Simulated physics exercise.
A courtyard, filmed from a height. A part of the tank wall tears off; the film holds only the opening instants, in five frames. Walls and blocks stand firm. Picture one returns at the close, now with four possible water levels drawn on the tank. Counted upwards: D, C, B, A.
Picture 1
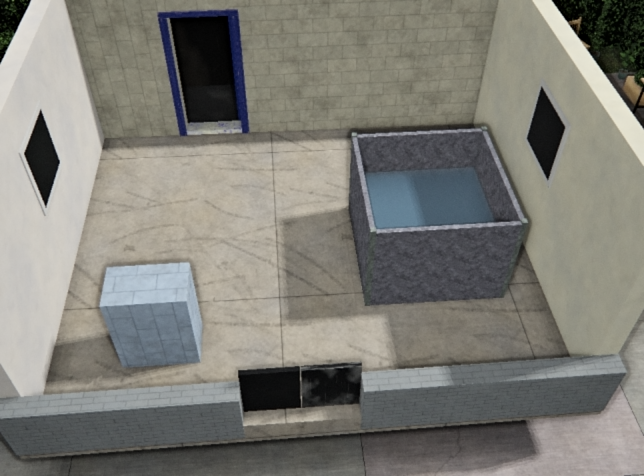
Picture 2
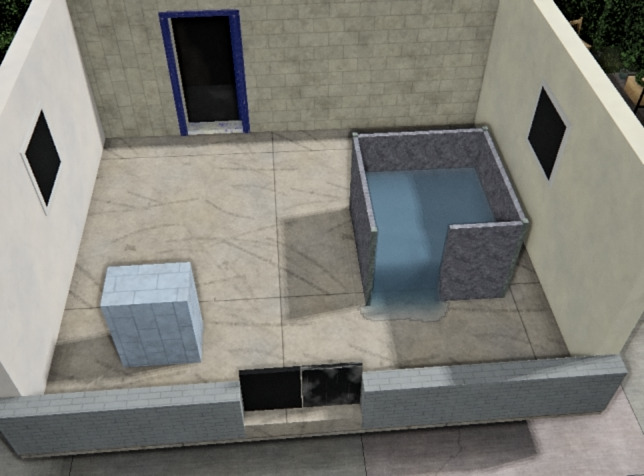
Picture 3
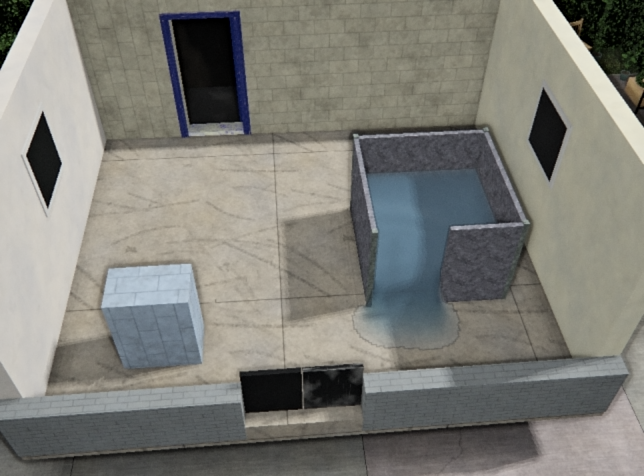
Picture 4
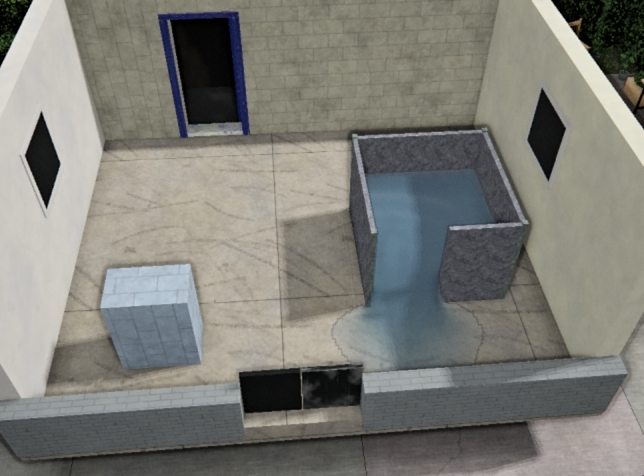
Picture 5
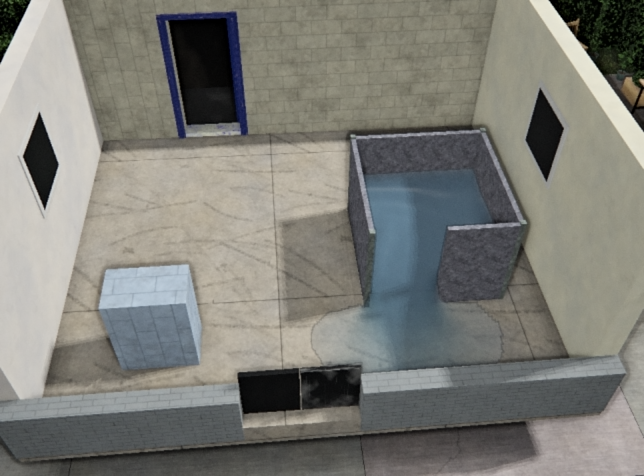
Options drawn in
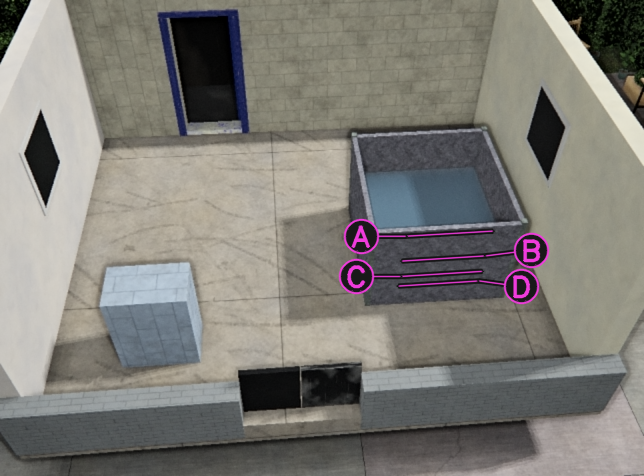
A walled, roofless courtyard with a pale, stained floor is seen from above, a blue-framed dark doorway in the back wall and dark windows in both side walls. A grey stone tank of still blue water stands at right, a pale block at left, and a low front wall has a dark central opening. A front section of the tank opens and water pours out, spreading across the floor toward the viewer.
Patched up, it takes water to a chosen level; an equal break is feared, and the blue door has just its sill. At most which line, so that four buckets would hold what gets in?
The answer is mark C.
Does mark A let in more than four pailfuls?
Yes, it does.
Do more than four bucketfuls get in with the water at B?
Yes.
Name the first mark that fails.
It is B.
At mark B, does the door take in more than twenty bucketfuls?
No.
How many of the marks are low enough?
Two.
In magenta, A at (449, 233); B at (444, 258); C at (441, 273); D at (439, 283); from the bottom up D, C, B, A.
Choosing A, dozens of bucketfuls pour in.
Choosing B, about 8 bucketfuls get in.
Choosing C, a splash gets over, under a bucket.
Choosing D, nothing gets over.
